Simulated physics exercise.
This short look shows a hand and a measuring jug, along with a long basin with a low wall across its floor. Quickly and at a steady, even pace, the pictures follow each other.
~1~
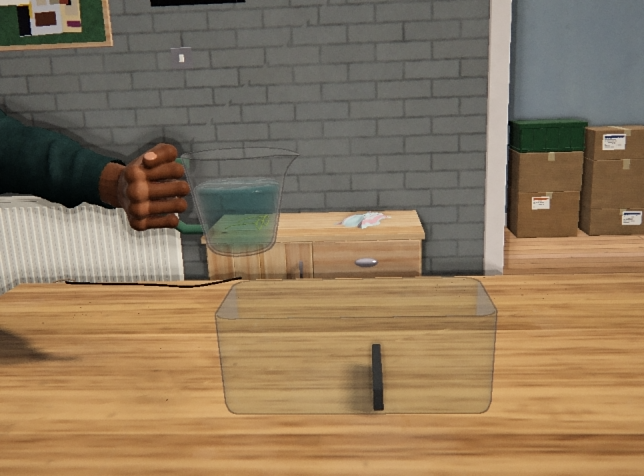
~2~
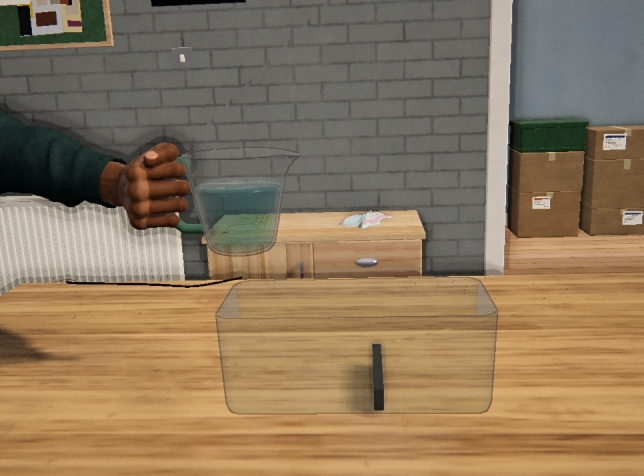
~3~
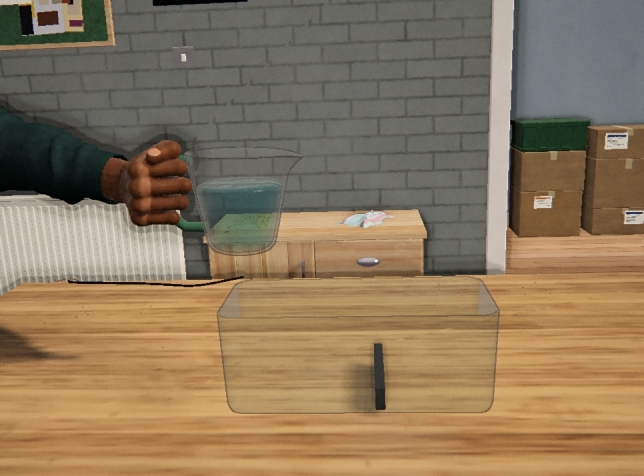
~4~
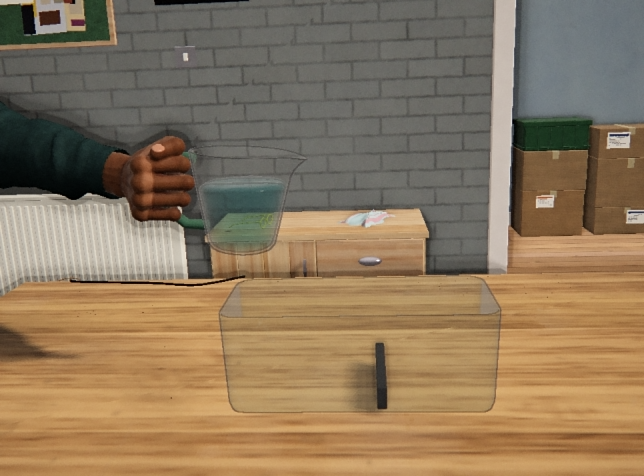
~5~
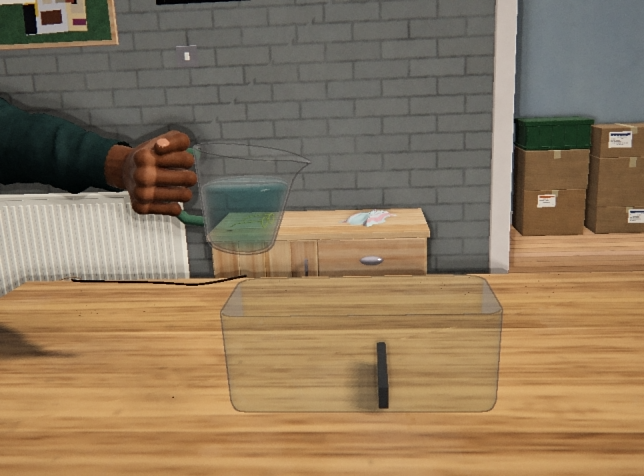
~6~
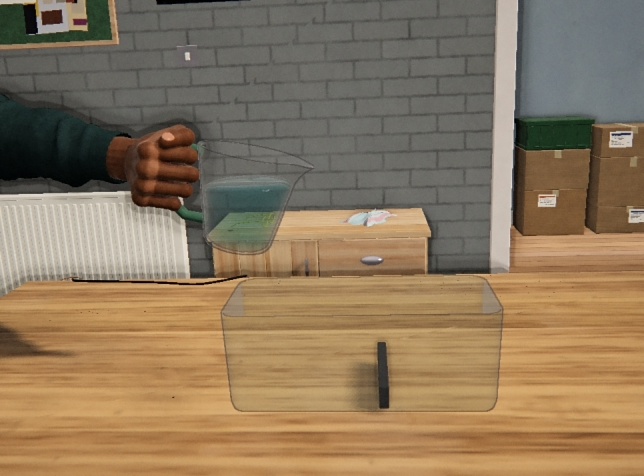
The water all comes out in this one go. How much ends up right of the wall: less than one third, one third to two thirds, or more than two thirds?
Less than one third.
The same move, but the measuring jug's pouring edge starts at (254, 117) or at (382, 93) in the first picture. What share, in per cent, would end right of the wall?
15 and 65 per cent.
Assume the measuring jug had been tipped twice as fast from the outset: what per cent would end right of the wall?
Close to 15 in a hundred.
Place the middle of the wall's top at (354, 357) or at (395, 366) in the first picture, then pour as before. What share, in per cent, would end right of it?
You'd get roughly 40 per cent the first time and roughly 10 per cent the second.
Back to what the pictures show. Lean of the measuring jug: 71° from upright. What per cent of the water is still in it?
Still holding around 80 %, give or take.
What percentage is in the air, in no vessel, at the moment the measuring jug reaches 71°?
About 15 per cent.
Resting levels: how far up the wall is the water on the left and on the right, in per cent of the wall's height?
On the left it's around 70 per cent; on the right, 10 per cent.
A moment on, the tilt is 71° and 79 per cent is still to pour, 4 is left of the wall and 0 right of it.
Next, the tilt is 105° and 12 per cent is still to pour, 74 is left of the wall and 2 right of it.
Then the tilt is 110° and 0 per cent is still to pour, 89 is left of the wall and 9 right of it.
Later the tilt is 110° and 0 per cent is still to pour, 86 is left of the wall and 12 right of it.
In the end 86 per cent lies left of the wall, 12 right of it and 2 outside.
